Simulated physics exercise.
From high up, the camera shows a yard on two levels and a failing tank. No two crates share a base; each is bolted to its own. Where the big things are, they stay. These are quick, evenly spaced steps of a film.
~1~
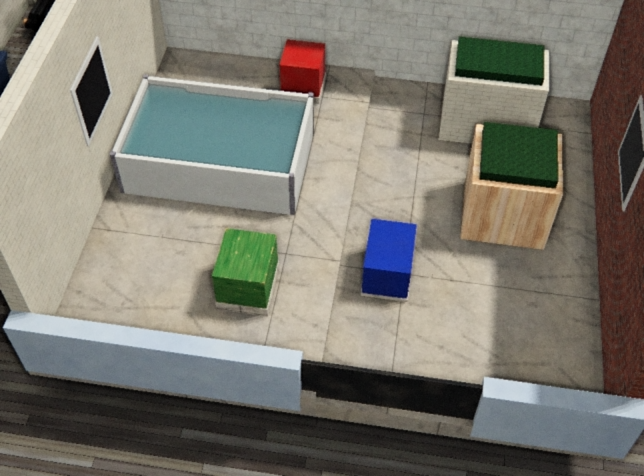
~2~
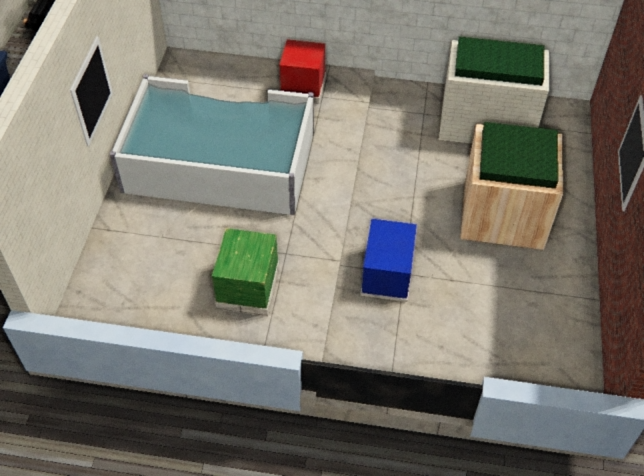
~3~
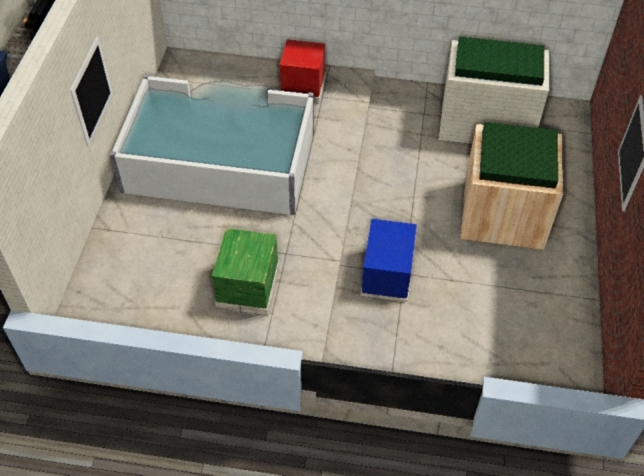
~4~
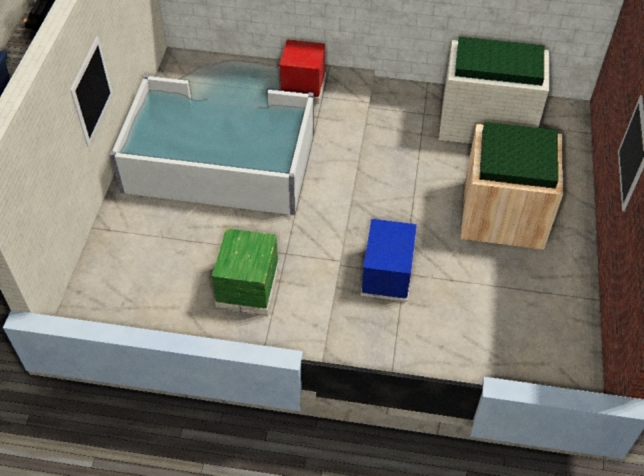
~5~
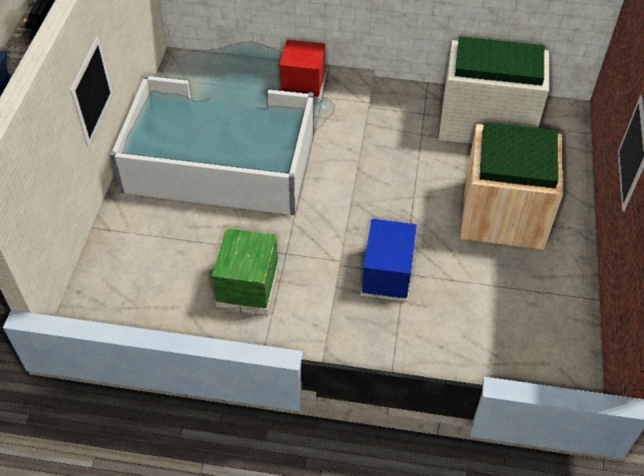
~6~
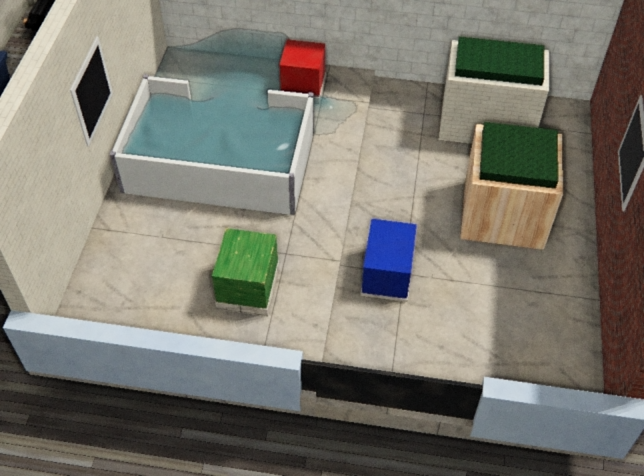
An open tank giving way on its far side, water pouring through the gap and spreading across the floor around the red crate.
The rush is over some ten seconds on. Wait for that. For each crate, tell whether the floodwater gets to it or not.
Crate by crate: Green crate - not reached; blue crate - reached; red crate - reached.
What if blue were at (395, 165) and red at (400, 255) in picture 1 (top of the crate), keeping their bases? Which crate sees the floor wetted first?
First: The crate marked blue.
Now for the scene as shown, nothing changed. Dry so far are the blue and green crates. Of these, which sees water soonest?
Answer: The one in blue.
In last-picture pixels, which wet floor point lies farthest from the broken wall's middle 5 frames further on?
Close to (427, 86).
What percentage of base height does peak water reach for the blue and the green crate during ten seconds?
200 and 30 per cent, roughly.
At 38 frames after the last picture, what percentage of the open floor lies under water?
About 80 per cent.
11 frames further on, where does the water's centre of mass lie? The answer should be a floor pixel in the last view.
I'd place it roughly at (240, 123).
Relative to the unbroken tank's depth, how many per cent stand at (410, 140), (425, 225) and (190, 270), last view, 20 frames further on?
In order: Roughly 16, 6 and 0 in a hundred.
A moment on, water covers 20 % of the floor; the green crate not reached, the blue crate not reached, the red crate water round its plinth.
Next, water covers 25 % of the floor; the green crate not reached, the blue crate not reached, the red crate water round its plinth.
Then, water covers 45 % of the floor; the green crate not reached, the blue crate water round its plinth, the red crate water round its plinth.
Later, water covers 80 % of the floor; the green crate water round its plinth, the blue crate water round its plinth, the red crate water round its plinth.
In the end, water covers 85 % of the floor; the green crate stayed above the water, the blue crate was topped, the red crate was topped.
